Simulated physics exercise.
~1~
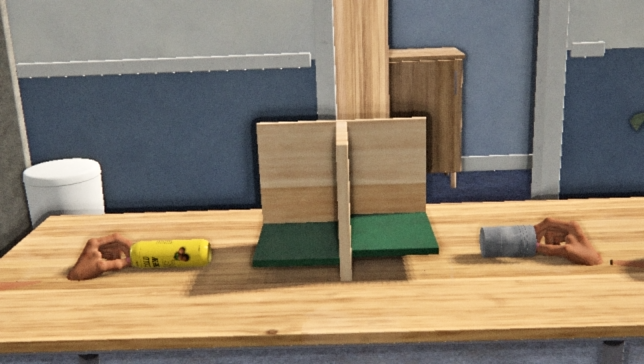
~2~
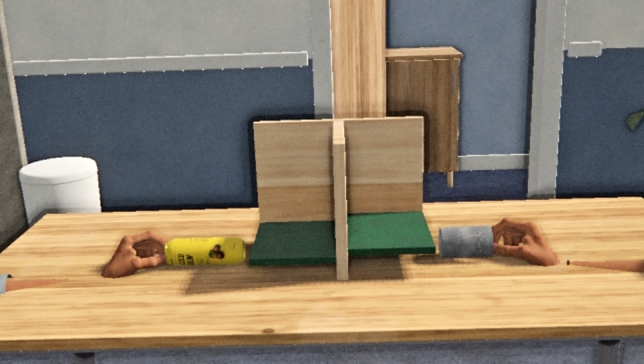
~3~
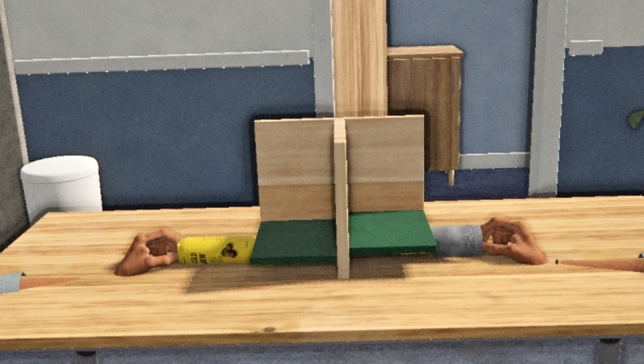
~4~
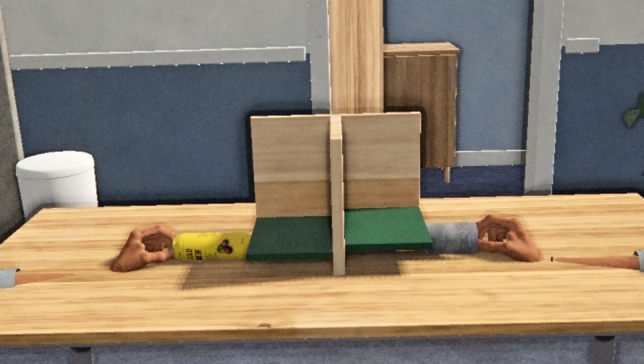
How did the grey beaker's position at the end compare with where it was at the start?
It began a short way off to the right of the shelf, and by the end it was farther left, right up against the shelf's right edge.
